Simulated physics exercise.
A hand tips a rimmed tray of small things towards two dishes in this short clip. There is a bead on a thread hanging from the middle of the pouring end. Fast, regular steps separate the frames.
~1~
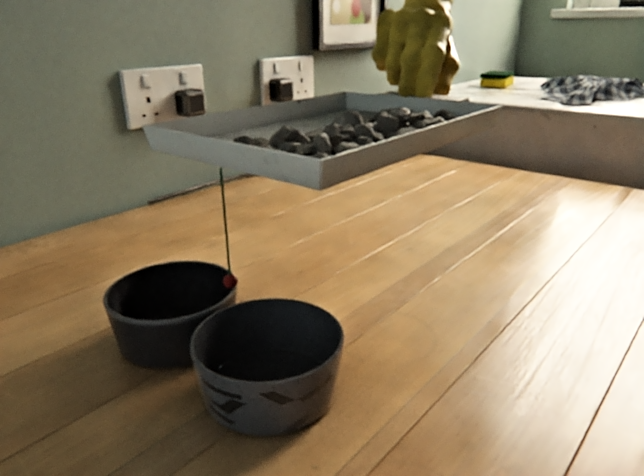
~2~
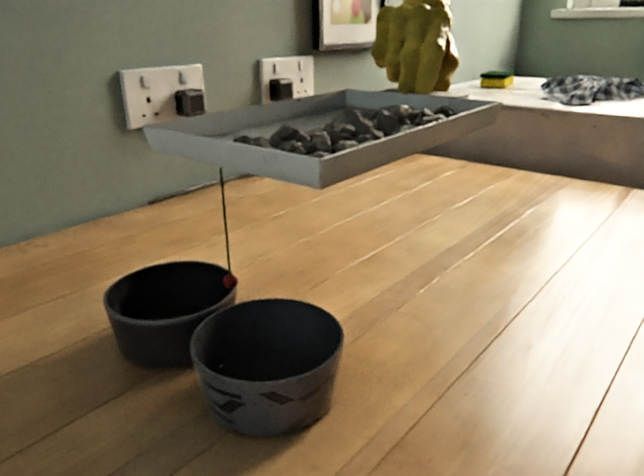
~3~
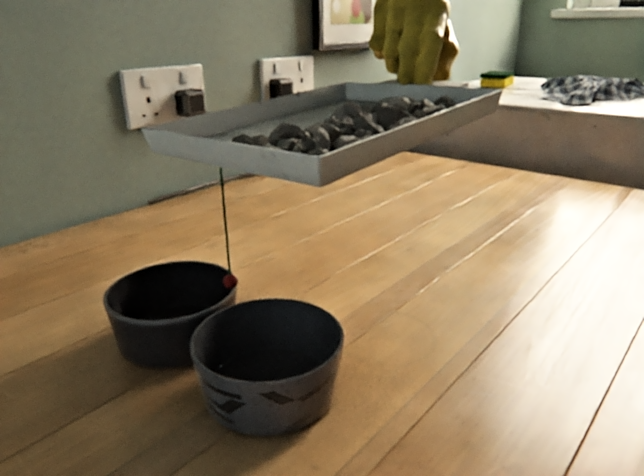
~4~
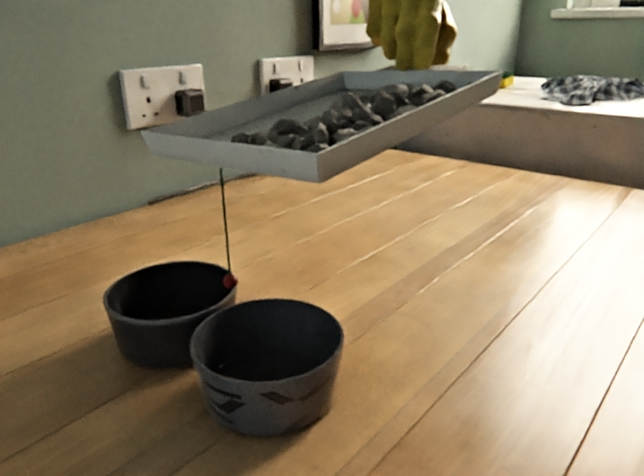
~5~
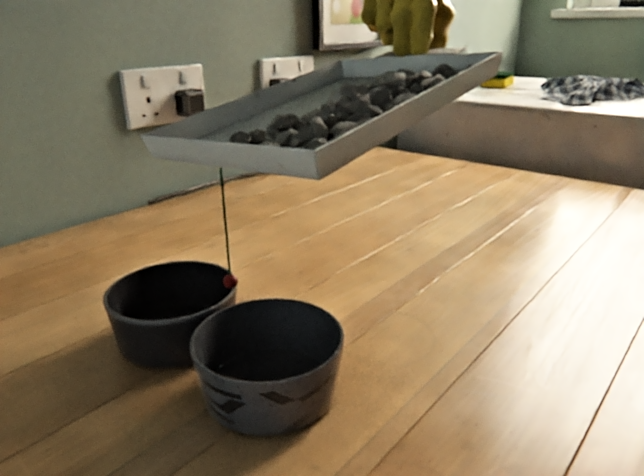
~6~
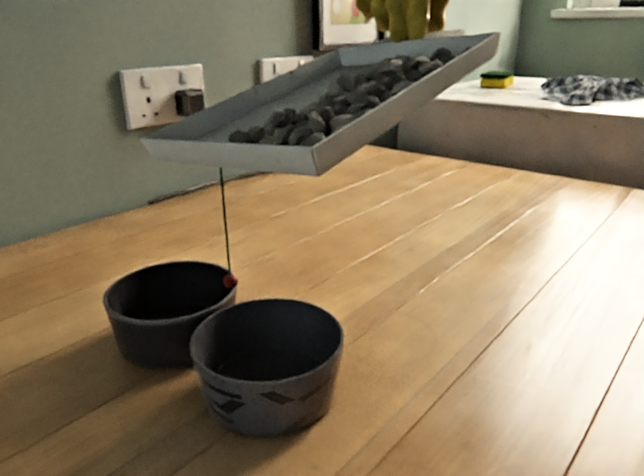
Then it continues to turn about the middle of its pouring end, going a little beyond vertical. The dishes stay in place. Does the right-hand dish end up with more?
No, the left-hand dish does.
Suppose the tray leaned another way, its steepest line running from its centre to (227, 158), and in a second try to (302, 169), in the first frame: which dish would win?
Results - the dish on the left side first, the dish on the right side second.
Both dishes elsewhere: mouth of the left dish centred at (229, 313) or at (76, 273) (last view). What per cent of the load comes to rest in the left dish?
Approximately 20 percent, followed by approximately 10 percent.
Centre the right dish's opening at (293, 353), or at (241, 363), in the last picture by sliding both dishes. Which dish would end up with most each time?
The leftmost dish, then the leftmost dish.
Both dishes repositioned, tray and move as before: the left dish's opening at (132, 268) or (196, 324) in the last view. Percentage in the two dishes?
It comes to about 90 per cent the first time and about 30 per cent the second.
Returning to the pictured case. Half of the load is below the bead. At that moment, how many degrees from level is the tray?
Close to 105 degrees, I reckon.
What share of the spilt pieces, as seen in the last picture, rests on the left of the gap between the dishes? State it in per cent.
Roughly 90 percent.
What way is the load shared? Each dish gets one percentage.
Left 70 per cent, right 0 per cent.
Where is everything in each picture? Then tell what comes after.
Corners of the pouring end at (150, 125) and (320, 158), level; middle of the load at (362, 135), bits of gravel; left dish at (118, 334); right dish at (211, 396); bead on its thread at (230, 281), in the first picture.
Corners of the pouring end at (149, 126) and (320, 157), level; middle of the load at (362, 133), in the second picture.
Corners of the pouring end at (149, 128) and (319, 155), tipped barely, lowest at the left corner; middle of the load at (362, 127), in the third picture.
Corners of the pouring end at (148, 131) and (316, 151), tipped a little, lowest at the left corner; middle of the load at (361, 118), in the fourth picture.
Corners of the pouring end at (147, 134) and (314, 148), tipped a little, lowest at the left corner; middle of the load at (360, 108), in the fifth picture.
Corners of the pouring end at (147, 137) and (311, 145), tipped a little, lowest at the left corner; middle of the load at (357, 99); left dish at (118, 334); right dish at (211, 396), in the sixth picture.
Soon after the last picture, tray tipped steeply; nearly all on the tray; a stray few in the air.
A little later, tray tipped right over; most on the tray; about a quarter in the left dish; a small part outside both.
Later still, tray tipped past a quarter turn; most in the left dish; about a quarter outside both.
At rest, tray tipped past a quarter turn; none in the right dish; most in the left dish; about a quarter outside both.
